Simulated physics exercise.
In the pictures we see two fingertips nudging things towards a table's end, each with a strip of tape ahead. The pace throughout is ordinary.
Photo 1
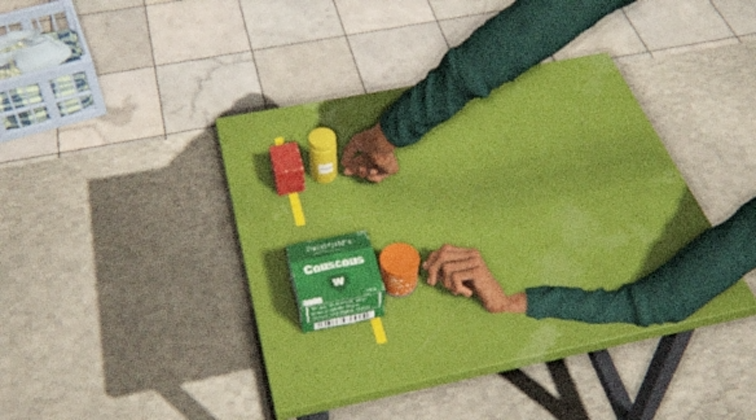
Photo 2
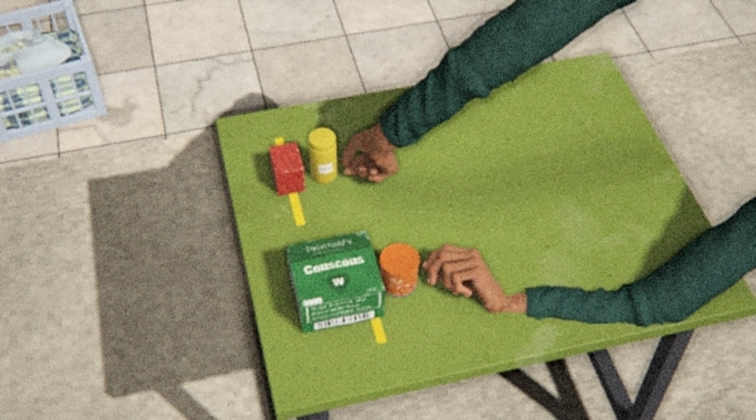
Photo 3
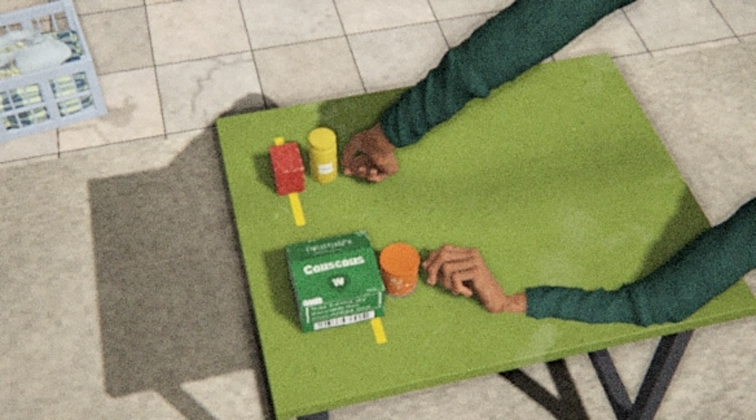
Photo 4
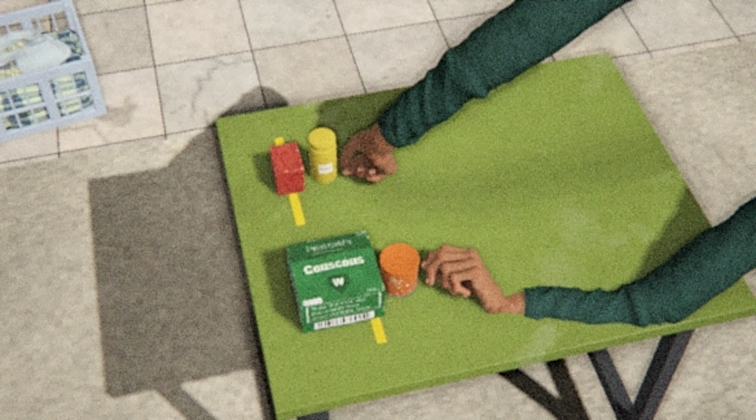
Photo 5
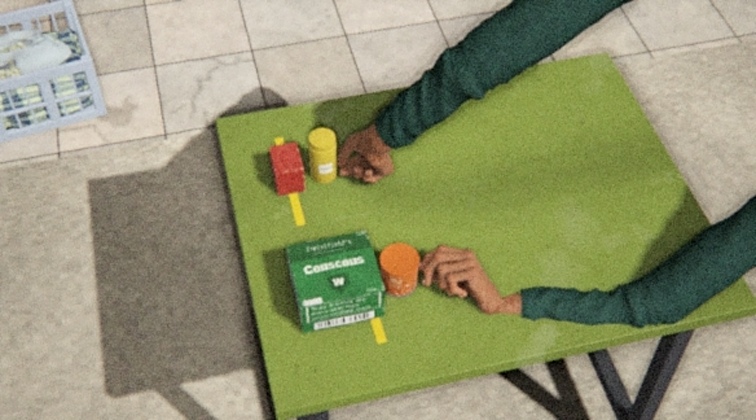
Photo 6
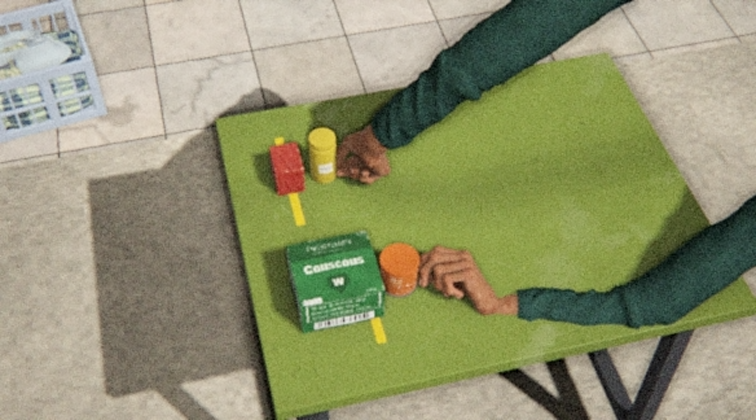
On a green table, two hands barely move beside a jar and an orange tin.
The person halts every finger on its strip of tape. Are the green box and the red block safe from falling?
Well, the green box remains on the tabletop, and the red block remains on the tabletop.
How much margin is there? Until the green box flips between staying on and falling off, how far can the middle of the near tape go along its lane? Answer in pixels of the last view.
28 pixels left, about.
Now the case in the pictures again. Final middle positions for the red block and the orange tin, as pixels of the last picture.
The red block ends at (244, 177) and the orange tin at (343, 282).
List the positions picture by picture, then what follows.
Green box (335, 281); red block (287, 169); orange tin (399, 270), in the first frame.
Red block (287, 169); yellow jar (323, 156), in the second frame.
Green box (335, 281); orange tin (399, 271), in the third frame.
Red block (287, 169); yellow jar (323, 156), in the fourth frame.
Green box (335, 281); orange tin (399, 271), in the fifth frame.
Green box (335, 281); red block (287, 169); yellow jar (323, 156), in the sixth frame.
Then, 0.50 s after the last picture, green box moved a little near (310, 286); red block moved a little near (270, 172).
At rest, the green box is still on the table, near (282, 292); the red block is still on the table, near (244, 177).
